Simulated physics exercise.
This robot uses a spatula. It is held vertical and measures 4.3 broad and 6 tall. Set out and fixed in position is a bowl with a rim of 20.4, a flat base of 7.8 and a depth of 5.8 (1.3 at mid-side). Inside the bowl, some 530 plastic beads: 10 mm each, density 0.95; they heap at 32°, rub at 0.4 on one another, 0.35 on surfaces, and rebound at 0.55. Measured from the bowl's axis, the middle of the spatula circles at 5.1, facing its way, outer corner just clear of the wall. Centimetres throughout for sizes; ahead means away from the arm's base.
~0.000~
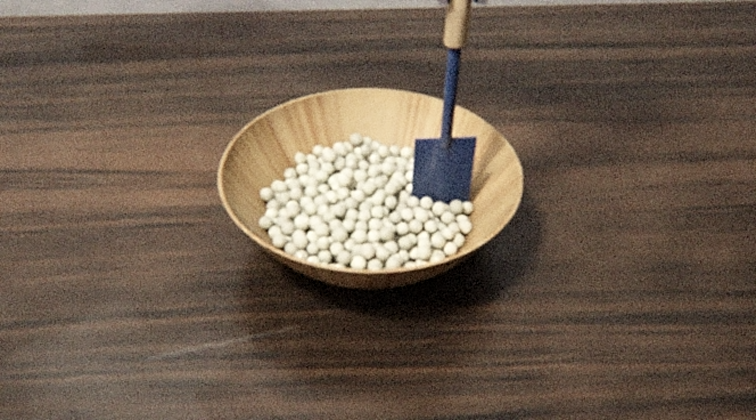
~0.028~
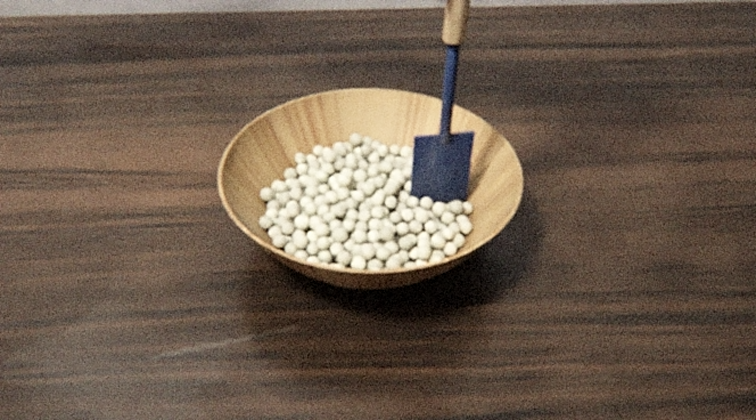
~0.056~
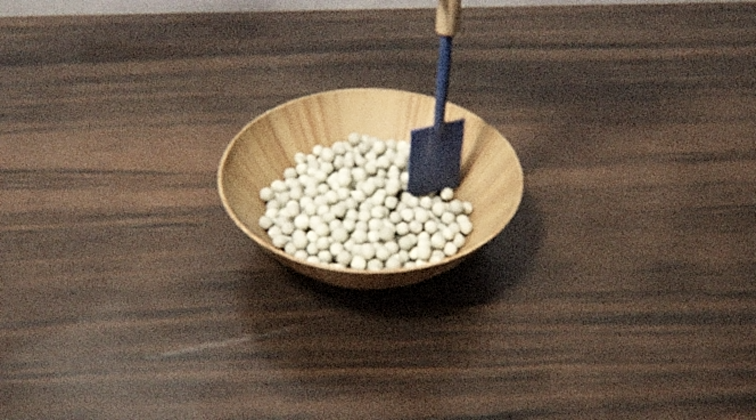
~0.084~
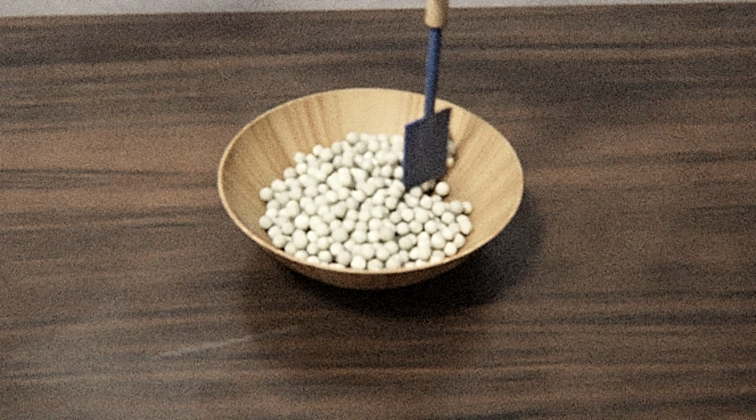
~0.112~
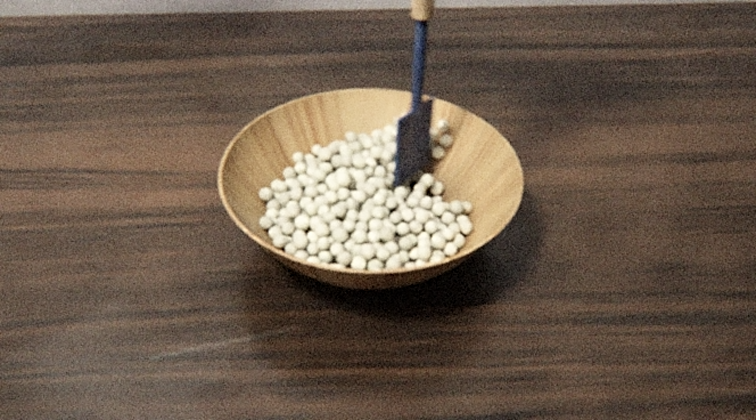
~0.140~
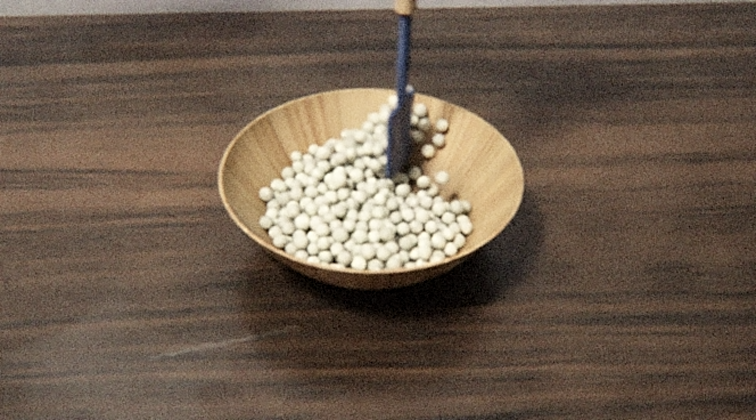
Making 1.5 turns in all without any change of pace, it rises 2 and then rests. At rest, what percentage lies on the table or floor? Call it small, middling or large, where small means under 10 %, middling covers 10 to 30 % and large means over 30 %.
I would call it small.
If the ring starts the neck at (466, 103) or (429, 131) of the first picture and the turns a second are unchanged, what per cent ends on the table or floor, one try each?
Roughly 0 and 0 per cent.
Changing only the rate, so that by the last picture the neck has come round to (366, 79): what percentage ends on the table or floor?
I'd put it close to 15 per cent.
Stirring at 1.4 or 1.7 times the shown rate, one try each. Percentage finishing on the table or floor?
I'd expect near 15 per cent, then near 20 per cent.
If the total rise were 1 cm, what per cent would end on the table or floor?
It comes to some 10 per cent.
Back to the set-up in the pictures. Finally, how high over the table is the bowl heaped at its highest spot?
Roughly 5.0 centimetres.
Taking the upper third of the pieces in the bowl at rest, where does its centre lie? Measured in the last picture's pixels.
About (382, 202).
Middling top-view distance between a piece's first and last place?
Level distance: About 4 cm.
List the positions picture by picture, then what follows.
Spatula neck at (448, 120), 0° round; upper third of the load around (364, 196), from x 265 to 465, top at y 140; 530 in the bowl, in the first picture.
Spatula neck at (447, 115), 5° round; upper third of the load around (366, 195), from x 265 to 465, top at y 140, in the second picture.
Spatula neck at (441, 106), 18° round; upper third of the load around (370, 190), from x 265 to 465, top at y 140, in the third picture.
Spatula neck at (430, 97), 32° round; upper third of the load around (371, 187), from x 265 to 465, top at y 120, in the fourth picture.
Spatula neck at (418, 90), 46° round; upper third of the load around (370, 182), from x 265 to 465, top at y 100, in the fifth picture.
Spatula neck at (402, 84), 60° round; upper third of the load around (368, 175), from x 265 to 465, top at y 90; 530 in the bowl, in the sixth picture.
After 0.51 s, 248° round, highest piece 7 above the table; 521 in the bowl, 4 on the table or floor, 5 in flight or on the tool.
After 0.89 s, 76° round, highest piece 6 above the table; 514 in the bowl, 14 on the table or floor, 2 in flight or on the tool.
After 1.27 s, 180° round, highest piece 5 above the table; 514 in the bowl, 16 on the table or floor.
After 1.97 s, 180° round, highest piece 5 above the table; 514 in the bowl, 16 on the table or floor.
At rest, 514 in the bowl, 16 on the table or floor. That is 3 % on the table or floor.
